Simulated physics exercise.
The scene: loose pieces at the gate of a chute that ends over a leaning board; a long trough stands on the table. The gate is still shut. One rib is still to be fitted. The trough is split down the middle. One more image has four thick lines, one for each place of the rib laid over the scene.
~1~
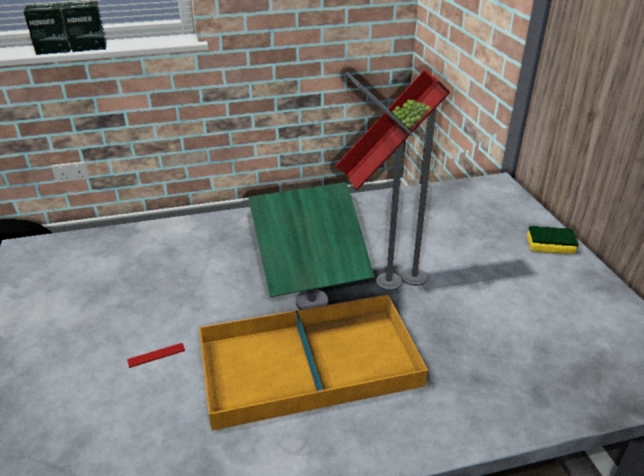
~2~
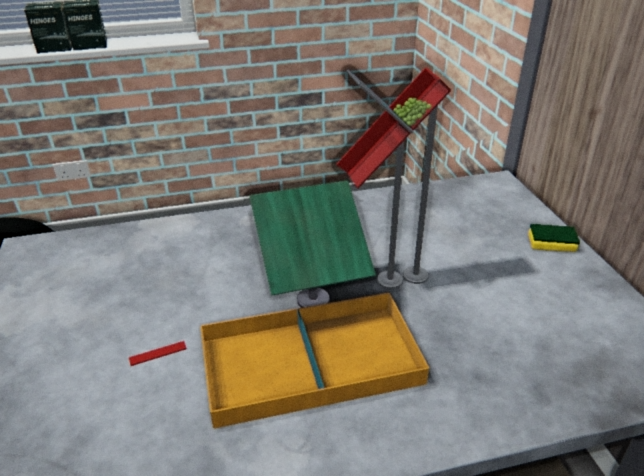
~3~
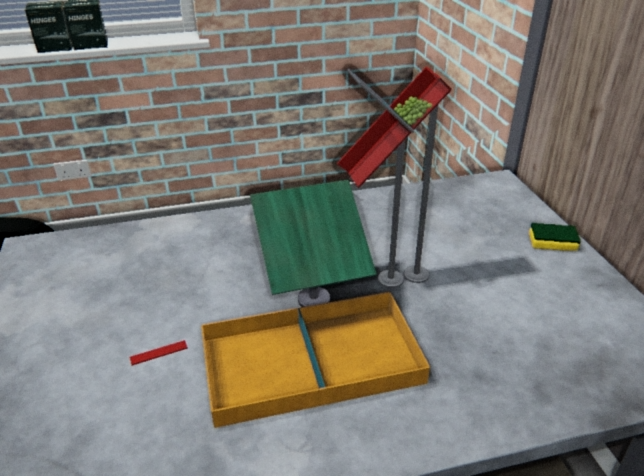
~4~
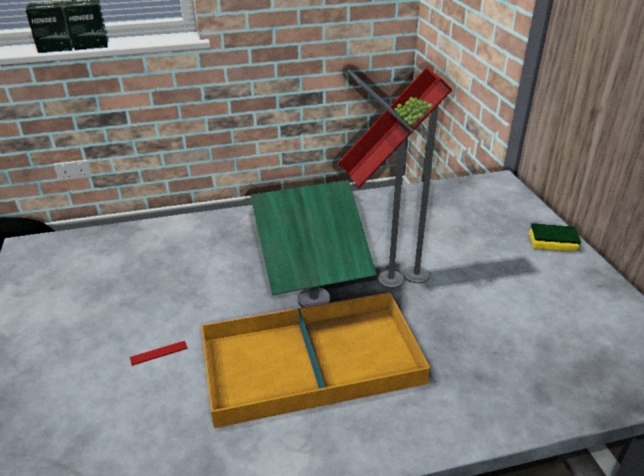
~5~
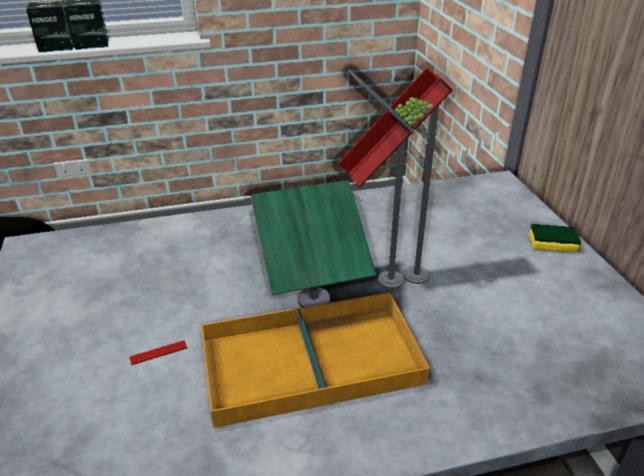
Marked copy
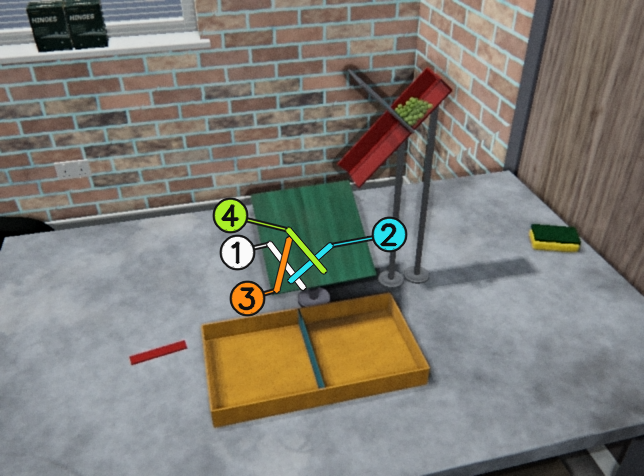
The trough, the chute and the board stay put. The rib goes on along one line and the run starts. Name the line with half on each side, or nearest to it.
I would pick line 3.
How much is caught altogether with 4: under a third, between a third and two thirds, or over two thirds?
Over two thirds.
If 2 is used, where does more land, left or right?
The left half.
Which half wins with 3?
The left half.
On the marked copy, line 1 from (269, 244) to (303, 287); line 2 from (330, 245) to (290, 280); line 3 from (289, 239) to (276, 290); line 4 from (288, 230) to (323, 270).
Choosing 1, of what is caught, a small part in the left half, nearly all in the right.
Choosing 2, of what is caught, nearly all in the left half, a small part in the right.
Choosing 3, of what is caught, about two thirds in the left half, about a third in the right.
Choosing 4, of what is caught, a small part in the left half, nearly all in the right.
